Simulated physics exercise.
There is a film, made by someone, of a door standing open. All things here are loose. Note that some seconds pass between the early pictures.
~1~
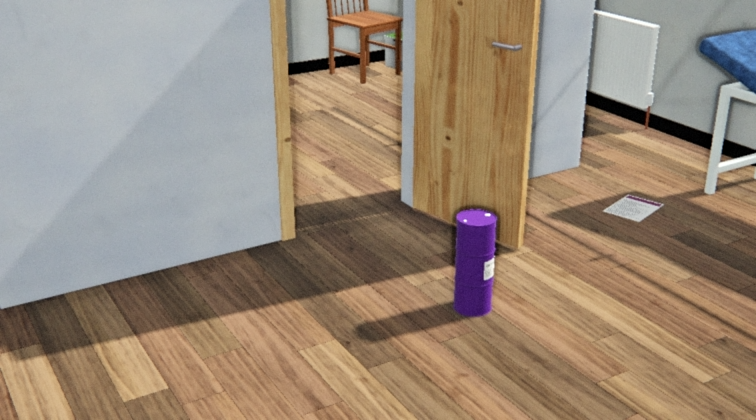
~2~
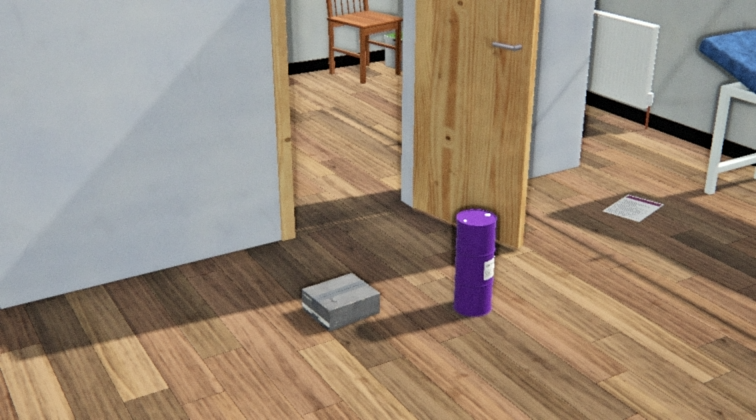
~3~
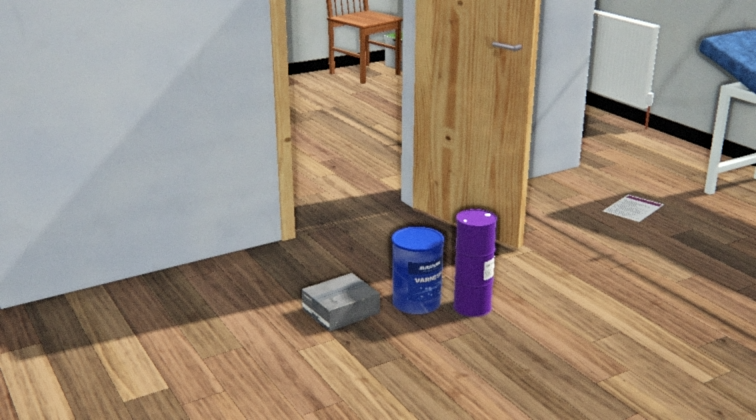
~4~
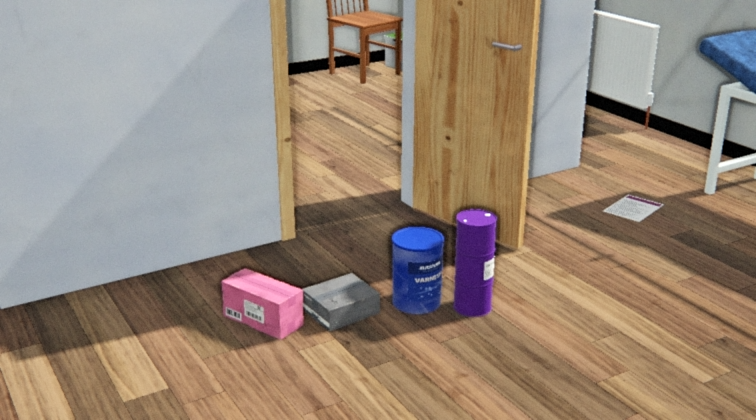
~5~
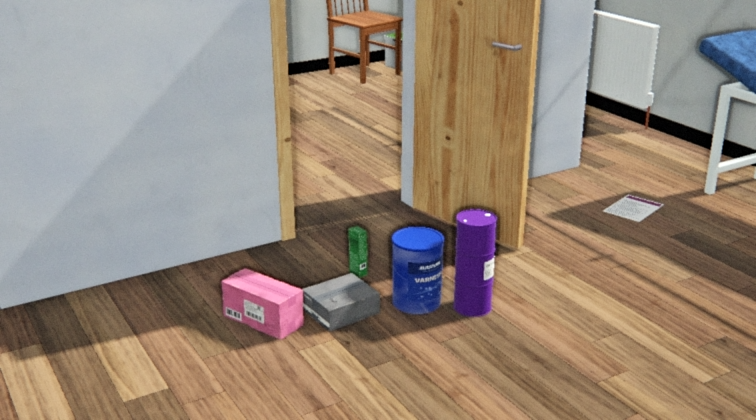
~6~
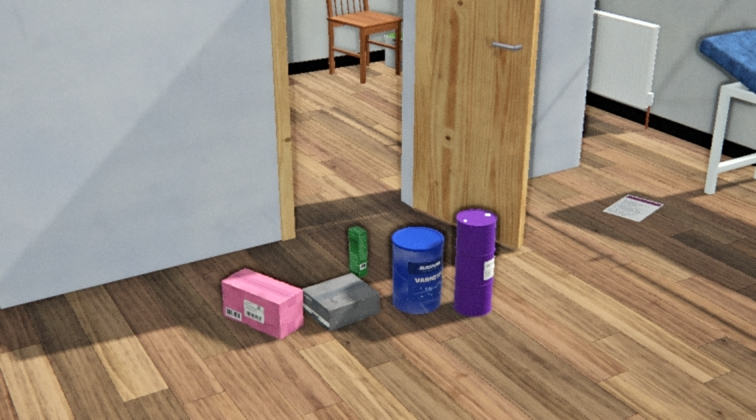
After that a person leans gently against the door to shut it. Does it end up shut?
My bet is the door will touch the frame.
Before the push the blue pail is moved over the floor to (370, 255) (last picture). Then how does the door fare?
It is held back then.
Then, 1.20 s after the last picture, open by 72°.
Then, 2.10 s after the last picture, open by 33°.
At rest, open by 0°; all 5 in place. Seen from the same camera at the end, green carton near (358, 252).
